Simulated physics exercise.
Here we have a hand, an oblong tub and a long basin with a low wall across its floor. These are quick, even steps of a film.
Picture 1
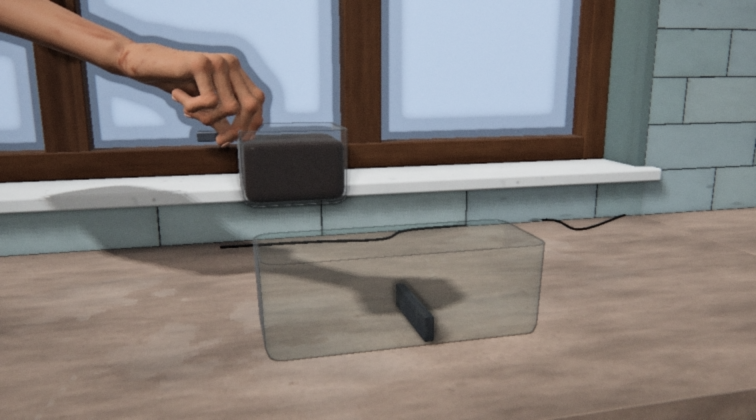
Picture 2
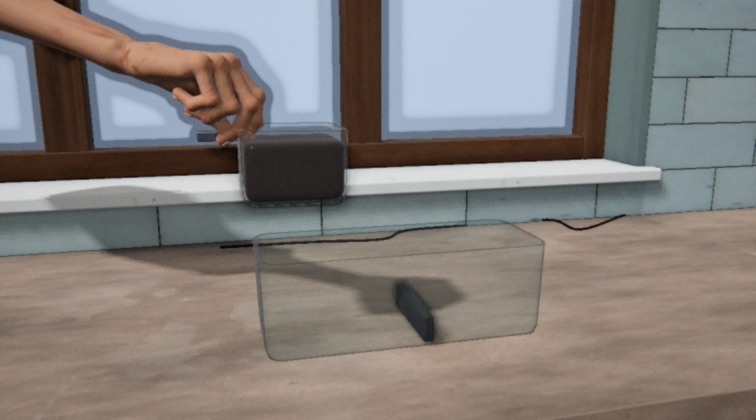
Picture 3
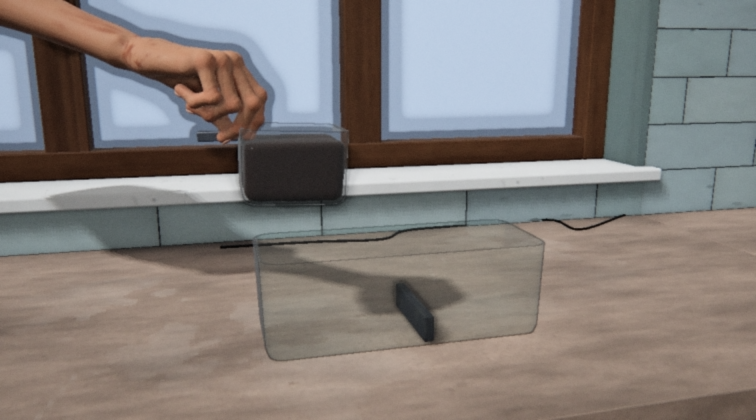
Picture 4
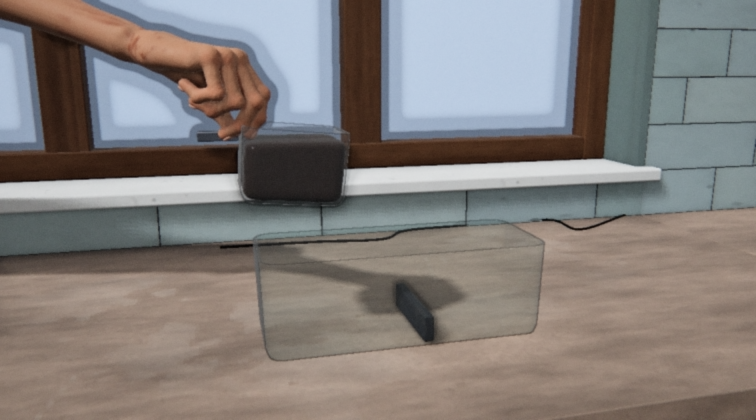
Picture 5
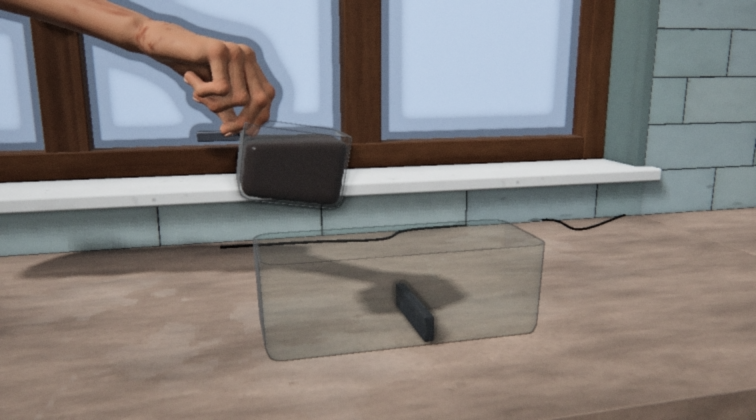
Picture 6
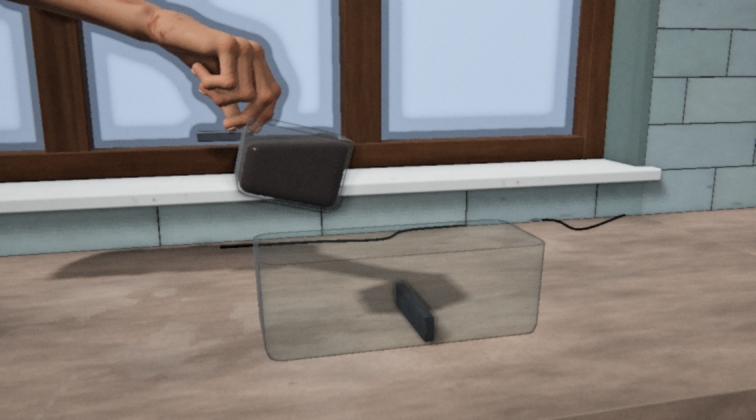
On a wooden counter by a window, a hand held a tub of dark coffee above a long, clear basin with a low wall inside, then slowly tilted the tub slightly to the right.
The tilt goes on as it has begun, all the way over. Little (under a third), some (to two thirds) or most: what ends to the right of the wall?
It comes to less than a third.
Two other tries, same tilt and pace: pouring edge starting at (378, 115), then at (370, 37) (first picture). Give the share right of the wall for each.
First some 60, then 65 per cent.
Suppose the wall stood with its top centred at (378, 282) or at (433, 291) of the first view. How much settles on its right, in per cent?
Roughly 70 per cent, and 5 per cent.
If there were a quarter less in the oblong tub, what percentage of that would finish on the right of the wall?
Close to 5 per cent.
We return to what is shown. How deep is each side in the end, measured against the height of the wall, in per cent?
Near 70 on the left, 30 on the right.
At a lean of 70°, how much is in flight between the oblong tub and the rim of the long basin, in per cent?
Close to 25 per cent.
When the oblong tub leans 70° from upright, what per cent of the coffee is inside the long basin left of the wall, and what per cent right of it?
Left: 20 %. Right: 5 %.
A moment on, the oblong tub is tipped part way and 52 per cent is still to pour, 21 is left of the wall and 3 right of it.
Next, the oblong tub is tipped right over and 7 per cent is still to pour, 70 is left of the wall and 18 right of it.
Then the oblong tub is tipped right over and 0 per cent is still to pour, 77 is left of the wall and 22 right of it.
Later the oblong tub is tipped right over and 0 per cent is still to pour, 75 is left of the wall and 25 right of it.
Finally, 75 per cent lies left of the wall, 25 right of it and 0 outside.
